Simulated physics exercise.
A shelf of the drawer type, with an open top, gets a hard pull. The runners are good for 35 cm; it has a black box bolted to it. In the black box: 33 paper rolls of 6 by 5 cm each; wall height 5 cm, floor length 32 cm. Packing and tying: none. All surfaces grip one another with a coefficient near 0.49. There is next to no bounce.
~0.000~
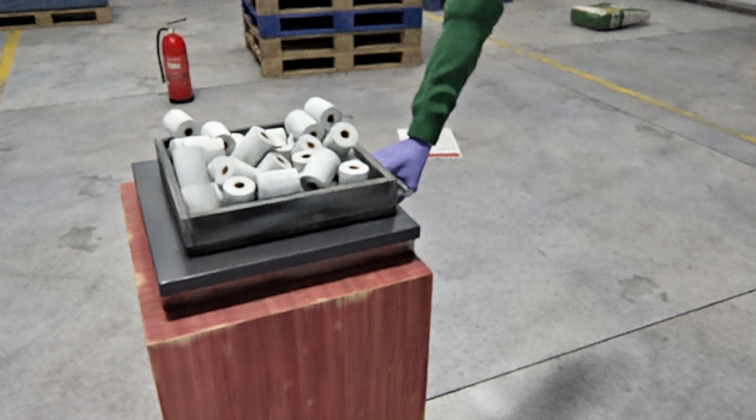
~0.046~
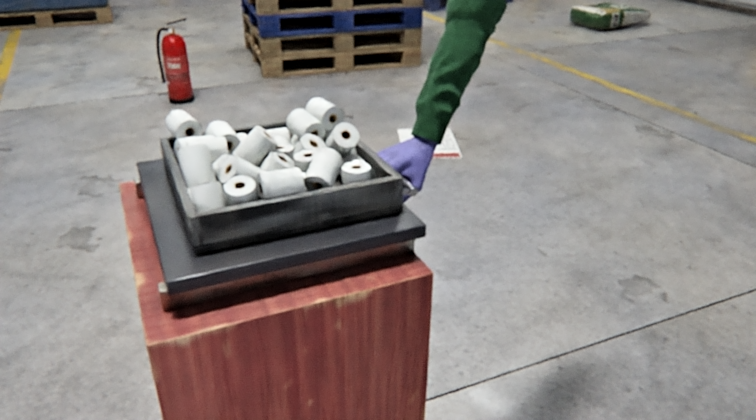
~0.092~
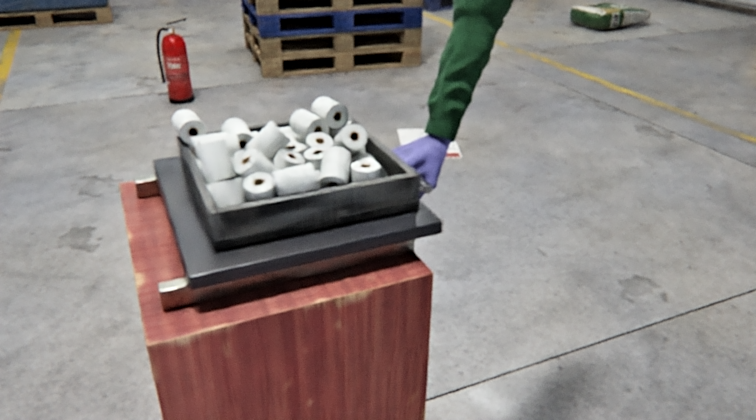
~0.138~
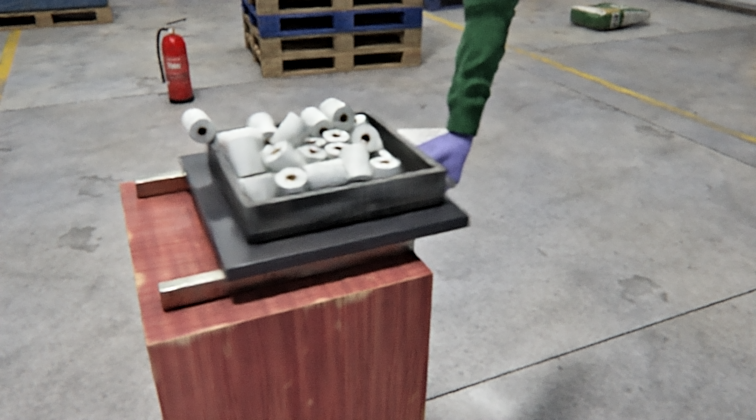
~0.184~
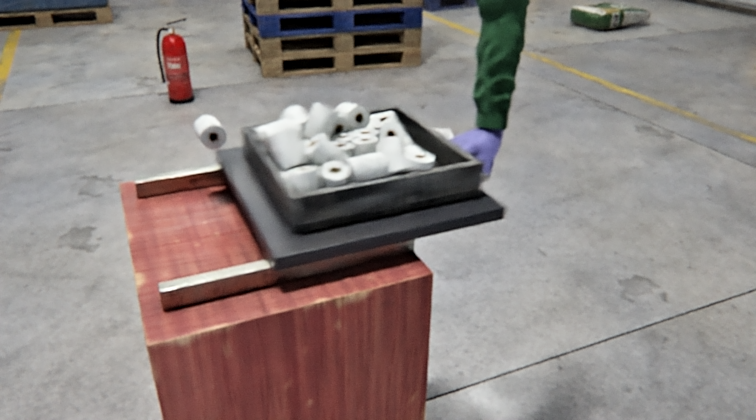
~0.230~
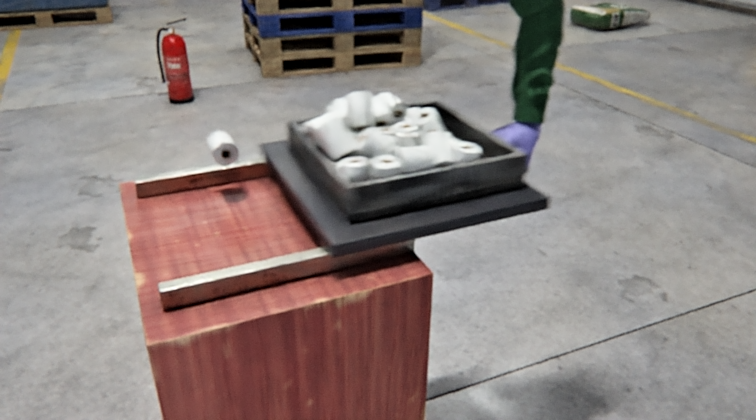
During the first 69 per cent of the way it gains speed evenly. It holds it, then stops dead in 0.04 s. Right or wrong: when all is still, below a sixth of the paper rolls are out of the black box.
Wrong, above a sixth are out.
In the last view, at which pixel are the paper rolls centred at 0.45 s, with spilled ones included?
They're centred near (470, 129).
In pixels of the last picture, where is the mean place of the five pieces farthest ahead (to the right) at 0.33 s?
The five leading pieces sit around (501, 118).
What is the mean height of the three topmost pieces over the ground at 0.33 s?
I'd put it close to 88 cm.
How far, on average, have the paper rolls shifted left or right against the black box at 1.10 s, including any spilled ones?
Roughly 12 cm rightwards, on average.
After 0.25 s, the shelf hits its stop.
After 0.33 s, the black box is down by 1 of 33.
After 0.45 s, the black box is down by 7 of 33.
After 0.67 s, the black box is down by 11 of 33.
Final count (at 1.10 s), the black box is down by 11 of 33. Asked share, 11 of 33, 33 per cent.
